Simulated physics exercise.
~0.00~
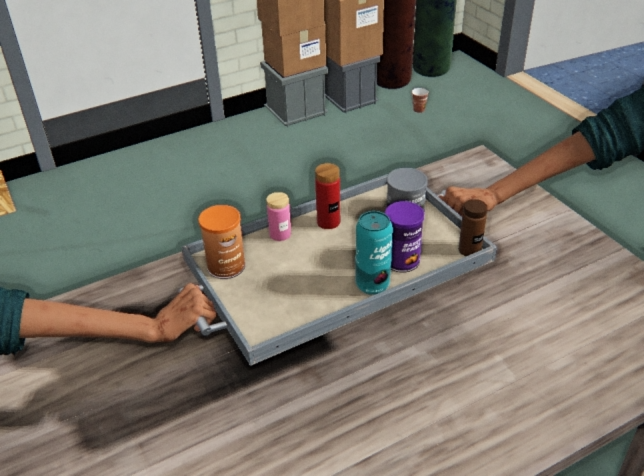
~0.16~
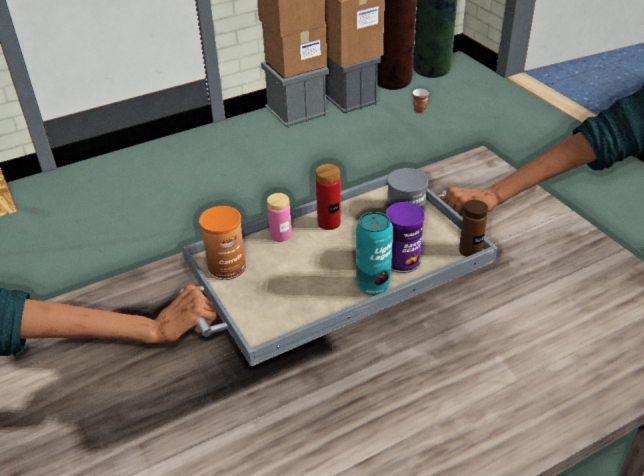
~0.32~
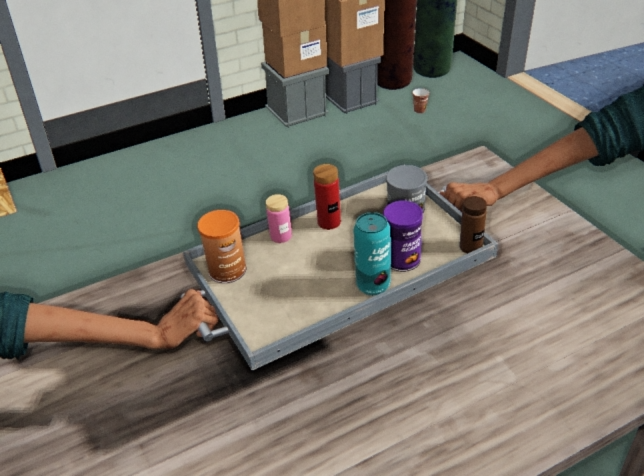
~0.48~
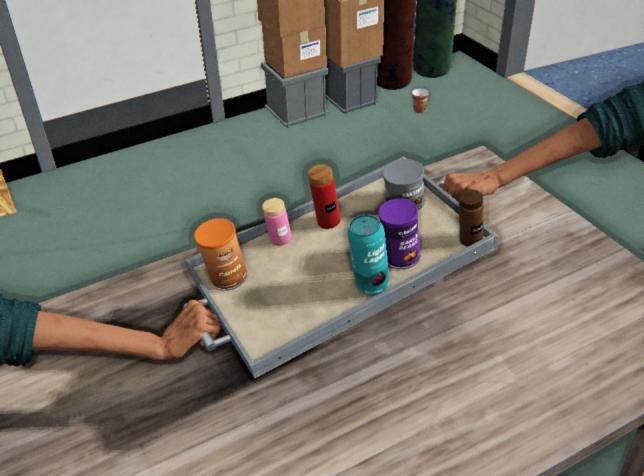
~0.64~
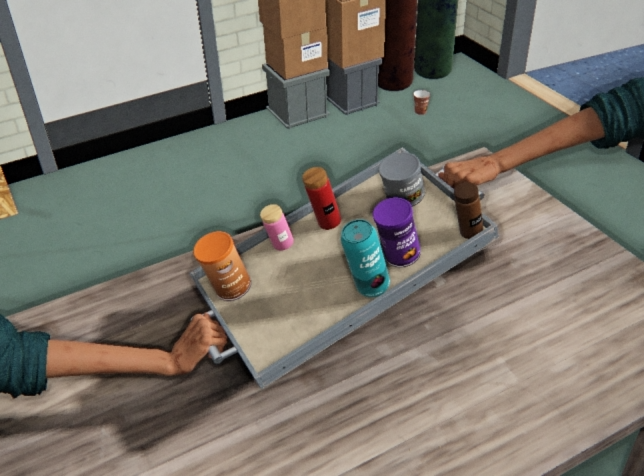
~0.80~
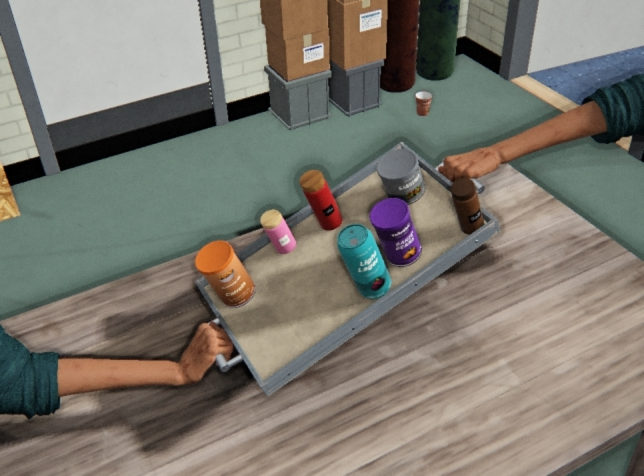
Above a wood-grained table in a room with stacked boxes behind, two hands hold a grey-rimmed tray carrying seven cans, tins and shakers. The tray starts level, then the left hand lowers its end, tilting it steadily down to the left while the colourful containers lean with it, keeping their places.
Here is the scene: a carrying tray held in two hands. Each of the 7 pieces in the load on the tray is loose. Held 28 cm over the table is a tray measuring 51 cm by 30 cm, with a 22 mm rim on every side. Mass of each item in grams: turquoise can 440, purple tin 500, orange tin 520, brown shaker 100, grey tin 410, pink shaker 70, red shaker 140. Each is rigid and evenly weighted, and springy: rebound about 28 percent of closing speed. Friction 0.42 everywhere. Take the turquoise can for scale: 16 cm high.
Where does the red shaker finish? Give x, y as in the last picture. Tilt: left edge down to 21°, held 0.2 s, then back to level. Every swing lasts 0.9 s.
It finishes at about (268, 259).
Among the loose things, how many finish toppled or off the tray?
The count is 3.
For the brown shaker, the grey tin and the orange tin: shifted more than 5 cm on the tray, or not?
Well, the brown shaker winds up somewhere else; the grey tin remains where it was; and the orange tin remains where it was.
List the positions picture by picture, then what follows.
In the first frame, tray level; red shaker (328, 197); turquoise can (373, 254).
In the second frame, tray level; orange tin (224, 243); brown shaker (473, 229).
In the third frame, tray at 3°, left edge down; grey tin (406, 193); pink shaker (279, 219).
In the fourth frame, tray at 7°, left edge down; turquoise can (369, 257); purple tin (400, 234).
In the fifth frame, tray at 14°, left edge down; orange tin (223, 267); brown shaker (469, 211).
In the sixth frame, tray at 19°, left edge down; red shaker (322, 201); grey tin (401, 177).
After 1.30 s, tray at 20°, left edge down; red shaker 46° off its base near (293, 225); brown shaker 23° off its base; pink shaker 24° off its base.
After 1.50 s, tray at 16°, left edge down; red shaker on its side near (278, 269); pink shaker on its side; brown shaker on its side.
After 1.90 s, tray at 2°, left edge down; red shaker on its side near (267, 261); brown shaker on its side; pink shaker on its side.
In the end (4.0 s), toppled on the tray, brown shaker, pink shaker and red shaker; the other 4 under 5 cm from the start. At the end, from the last picture's camera, red shaker near (268, 259).
